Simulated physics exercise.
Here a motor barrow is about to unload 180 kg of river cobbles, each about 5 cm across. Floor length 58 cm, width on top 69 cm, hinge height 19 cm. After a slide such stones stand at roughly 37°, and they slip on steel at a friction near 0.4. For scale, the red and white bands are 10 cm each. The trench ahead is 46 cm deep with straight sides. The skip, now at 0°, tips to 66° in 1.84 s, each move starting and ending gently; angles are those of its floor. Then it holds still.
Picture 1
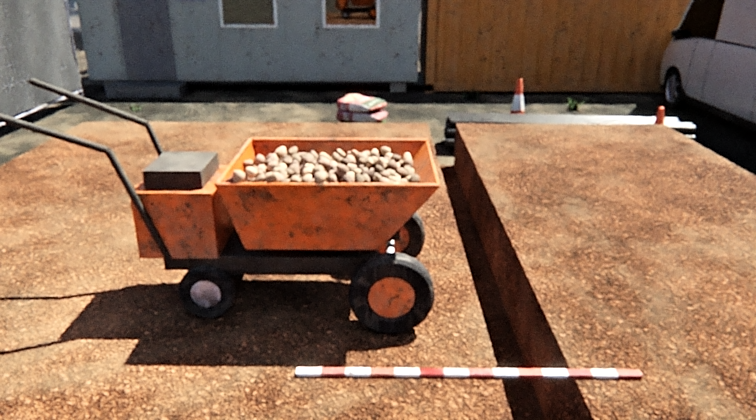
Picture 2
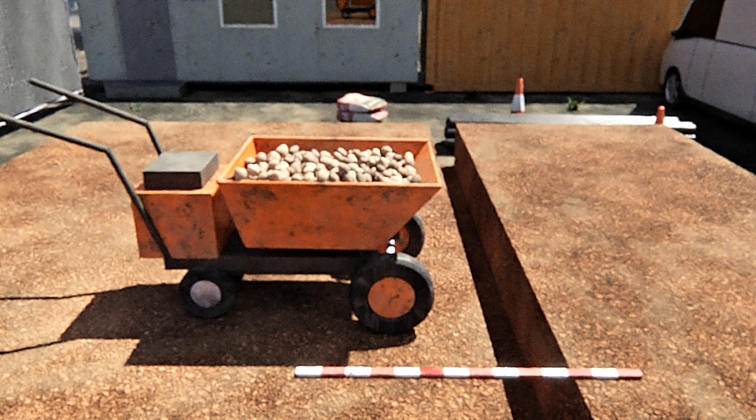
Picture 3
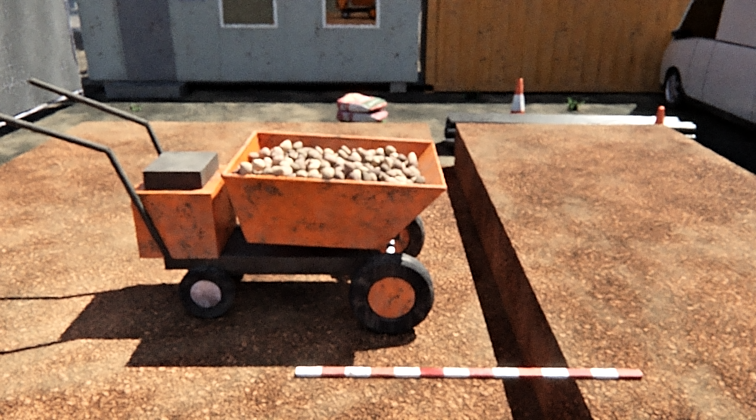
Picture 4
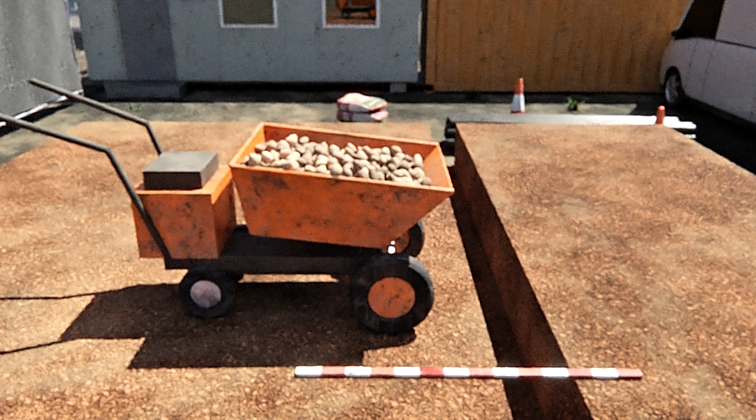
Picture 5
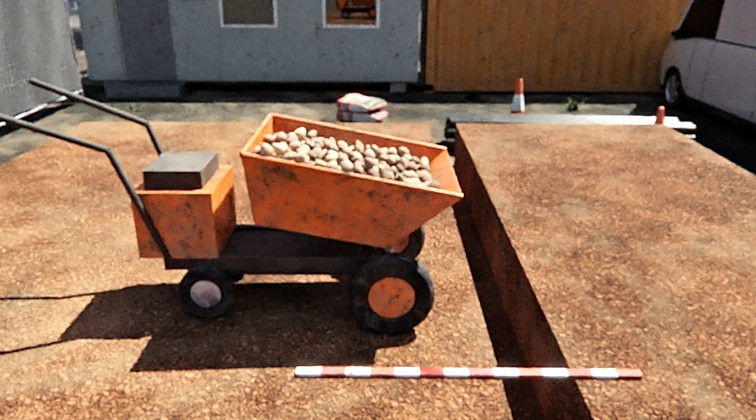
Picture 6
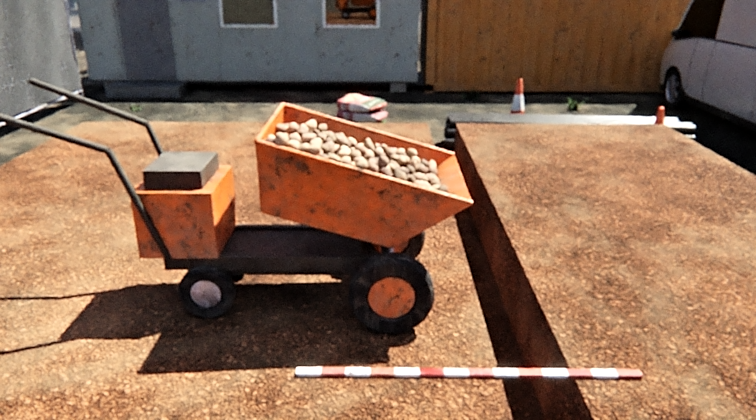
An orange motor barrow loaded with rounded stones stood beside a straight-sided trench, its wheels still, while its skip slowly tilted up at the left, lowering the front lip toward the right.
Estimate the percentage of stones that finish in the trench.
Close to 65 in a hundred.
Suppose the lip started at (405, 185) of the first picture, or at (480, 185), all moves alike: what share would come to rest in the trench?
Near 90 per cent from the first place, 30 from the second.
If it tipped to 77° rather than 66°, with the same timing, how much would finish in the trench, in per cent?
It would be near 60 per cent.
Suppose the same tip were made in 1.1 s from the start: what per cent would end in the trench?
In that case some 55 per cent.
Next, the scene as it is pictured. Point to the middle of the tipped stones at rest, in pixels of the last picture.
Near (521, 344).
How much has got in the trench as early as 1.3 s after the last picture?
About 20 per cent by then.
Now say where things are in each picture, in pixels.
In the first picture, the skip is at 0°, its lip at (439, 186); the top of the load is at (331, 162).
In the second picture, lip at (441, 187), floor tilted 1°, highest stones at (318, 161).
In the third picture, lip at (446, 189), floor tilted 3°, highest stones at (309, 158).
In the fourth picture, lip at (453, 192), floor tilted 7°, highest stones at (292, 152).
In the fifth picture, lip at (462, 197), floor tilted 11°, highest stones at (295, 144).
In the sixth picture, the skip is at 16°, its lip at (472, 203); the top of the load is at (295, 134).
Then, 0.8 s after the last picture the floor is at 56°, 99 % in the skip, 1 % in the trench; the foremost stones are at (516, 238).
Then, 1.3 s after the last picture the floor is at 66°, 61 % in the skip, 19 % in the trench, 20 % past the trench; the foremost stones are at (626, 294).
Then, 1.7 s after the last picture the floor is at 66°, 34 % in the skip, 31 % in the trench, 35 % past the trench; the foremost stones are at (691, 297).
Then, 3.6 s after the last picture the floor is at 66°, 0 % in the skip, 65 % in the trench, 35 % past the trench; the foremost stones are at (719, 287).
